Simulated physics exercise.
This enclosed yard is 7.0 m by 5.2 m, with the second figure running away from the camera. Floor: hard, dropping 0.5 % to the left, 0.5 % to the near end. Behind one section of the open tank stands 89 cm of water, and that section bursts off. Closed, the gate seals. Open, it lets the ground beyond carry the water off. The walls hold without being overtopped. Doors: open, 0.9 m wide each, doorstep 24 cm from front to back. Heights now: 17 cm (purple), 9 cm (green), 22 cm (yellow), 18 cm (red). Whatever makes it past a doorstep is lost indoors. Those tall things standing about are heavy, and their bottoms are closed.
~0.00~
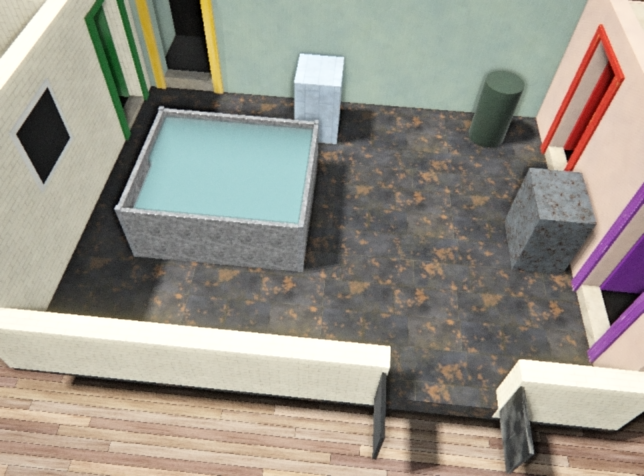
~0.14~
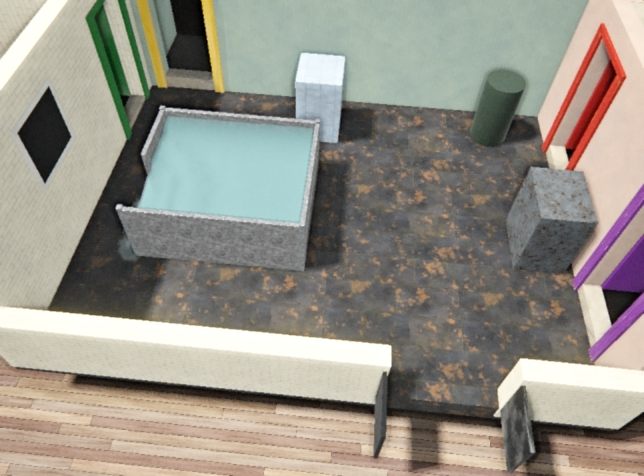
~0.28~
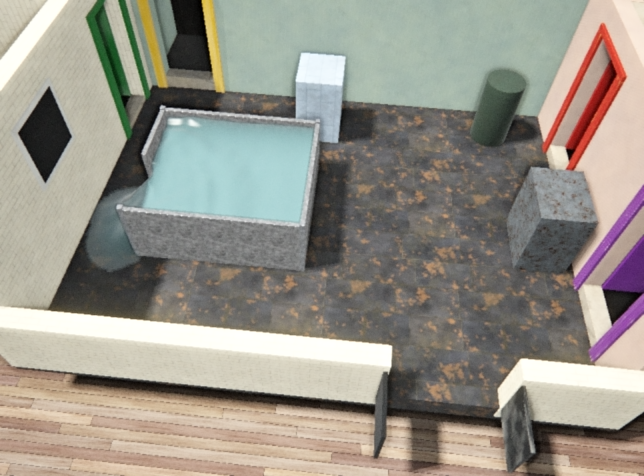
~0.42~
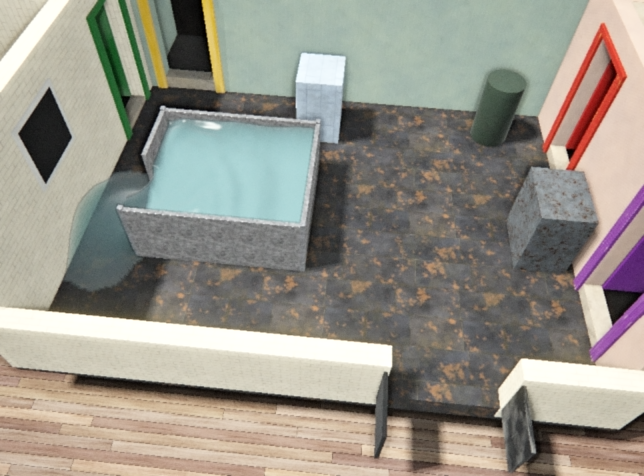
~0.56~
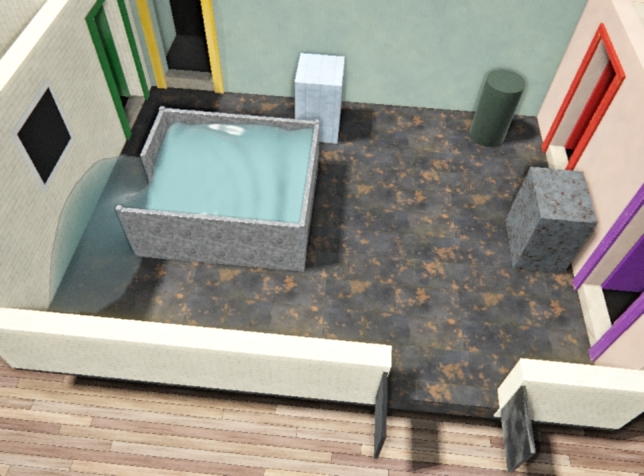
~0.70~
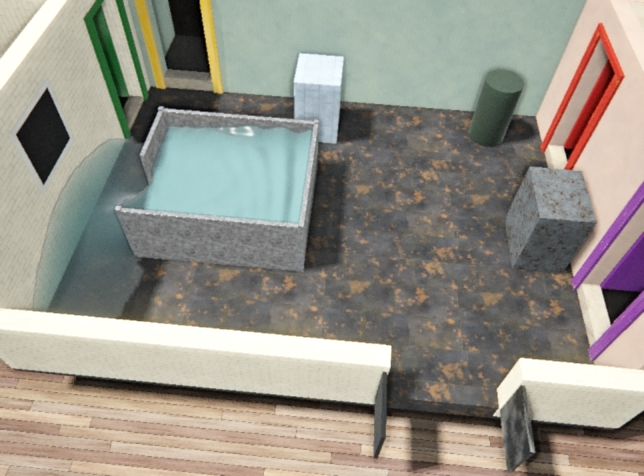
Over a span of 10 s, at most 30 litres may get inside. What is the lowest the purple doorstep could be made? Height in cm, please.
Around 18 cm high.
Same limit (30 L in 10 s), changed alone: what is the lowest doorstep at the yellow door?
Roughly 28 cm at the yellow door.
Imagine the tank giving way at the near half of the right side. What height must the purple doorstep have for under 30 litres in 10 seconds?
If so: Around 30 cm.
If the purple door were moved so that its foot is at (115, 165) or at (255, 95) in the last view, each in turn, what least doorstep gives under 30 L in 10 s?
First place around 16 cm, second around 9.0 cm.
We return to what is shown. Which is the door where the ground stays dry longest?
Red.
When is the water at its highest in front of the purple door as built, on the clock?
4.0 s.
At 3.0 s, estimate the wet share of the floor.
I'd estimate about 60 percent.
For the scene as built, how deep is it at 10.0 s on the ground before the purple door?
It works out to about 10.5 centimetres deep.
After 1.4 s water covers 20 % of the floor, deepest (72 cm) near (33, 343); it has not reached the purple door.
After 3.0 s water covers 60 % of the floor, deepest (44 cm) near (39, 330); it has not reached the purple door.
After 10.0 s water covers 95 % of the floor, deepest (20 cm) near (336, 112); 10 cm at the purple door, 42 litres in over its 17 cm doorstep.
At the purple door as built, the water arrived by 3.3 s and peaked near 26 cm at 4.0 s.
Run again over the same 10 s with other heights there, 62 litres in over 15.5 cm, 9 litres over 21.5 cm. The limit of 30 litres is kept from about 18 cm up.
